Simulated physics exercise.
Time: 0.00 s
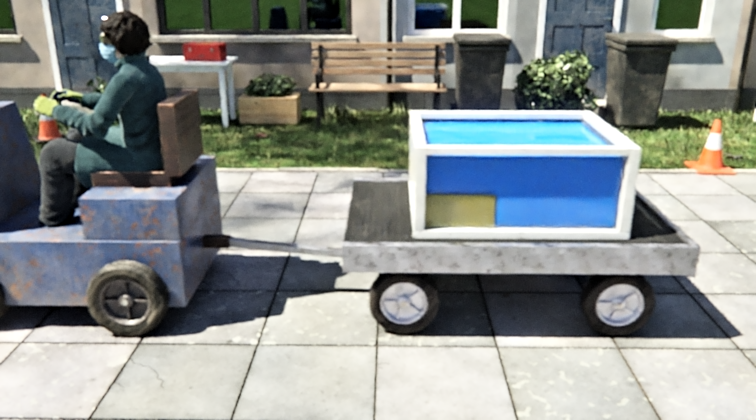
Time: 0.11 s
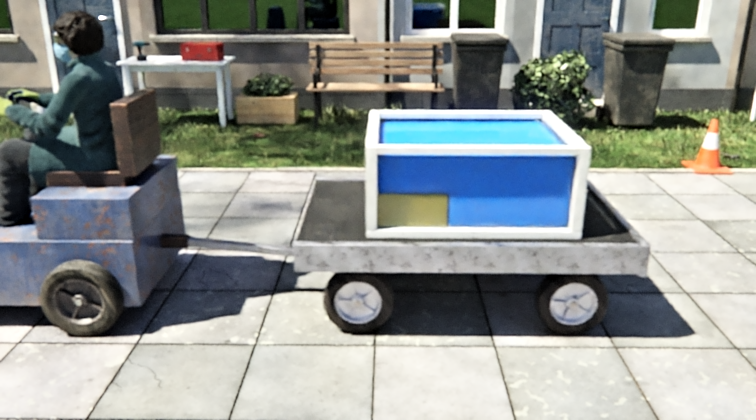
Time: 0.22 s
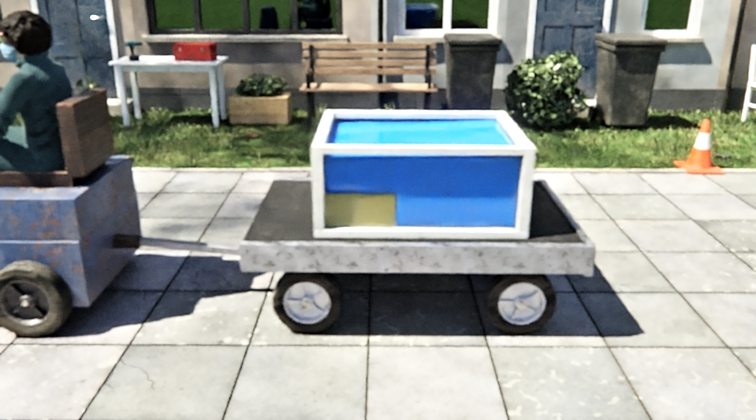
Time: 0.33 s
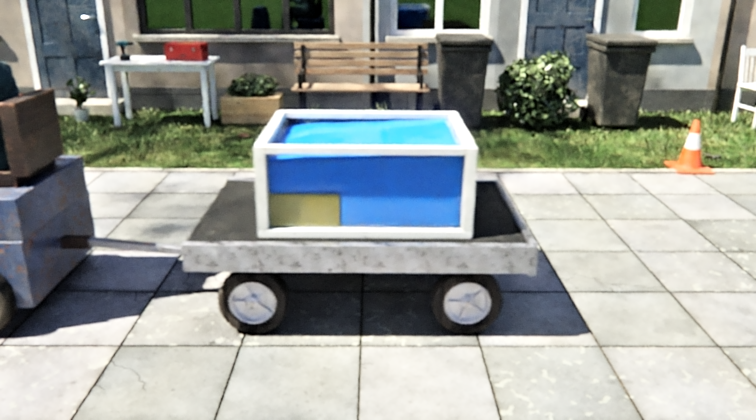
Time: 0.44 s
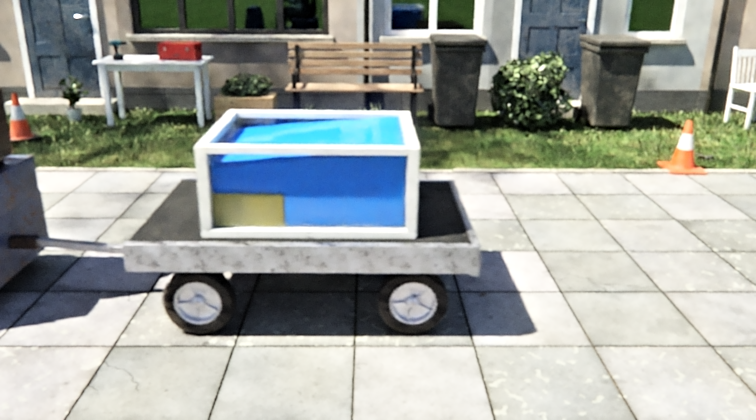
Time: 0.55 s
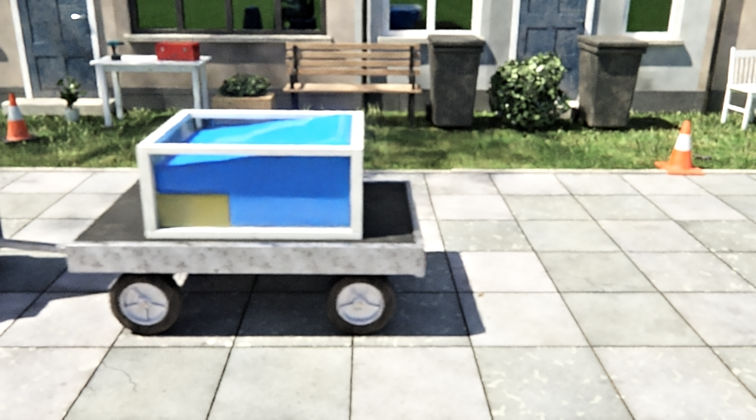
A rusty blue tug with a dark-haired, green-jacketed driver pulls a flat grey cart leftward along a paved walkway, seen from the side in front of houses with grass, a bench, bins and orange cones. On the cart sits a clear, white-edged tank of blue liquid with a yellowish block low at its left. The view shifts slightly left, the tug slides out at left, and the liquid, flat at first, tilts progressively higher towards the left.
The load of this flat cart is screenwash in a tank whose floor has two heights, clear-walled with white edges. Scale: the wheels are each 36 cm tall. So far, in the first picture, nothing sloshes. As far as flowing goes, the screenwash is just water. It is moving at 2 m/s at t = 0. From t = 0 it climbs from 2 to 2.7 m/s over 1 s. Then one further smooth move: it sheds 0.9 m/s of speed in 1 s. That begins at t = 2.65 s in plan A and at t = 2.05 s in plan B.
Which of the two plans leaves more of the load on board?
Plan A.
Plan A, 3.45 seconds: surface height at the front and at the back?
Level, front = 42 cm; level, back = 28 cm.
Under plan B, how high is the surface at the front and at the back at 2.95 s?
Roughly 44 cm in front, roughly 26 cm behind.
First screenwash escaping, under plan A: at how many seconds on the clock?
It first spills at close to 1.0 s.
For plan A, By 3.45 s front 41 cm, middle 36 cm, back 29 cm above the lowest part of the floor; the loss stands at 2 per cent, over the front and the back.
For plan A, By 6.64 s the loss stands at 3 per cent, over the front and the back, 7 of 219 litres.
For plan B, By 2.95 s front 45 cm, middle 33 cm, back 25 cm above the lowest part of the floor; the loss stands at 4 per cent, mostly over the front, some over the back.
For plan B, By 6.03 s the loss stands at 9 per cent, over the front, 20 of 219 litres.
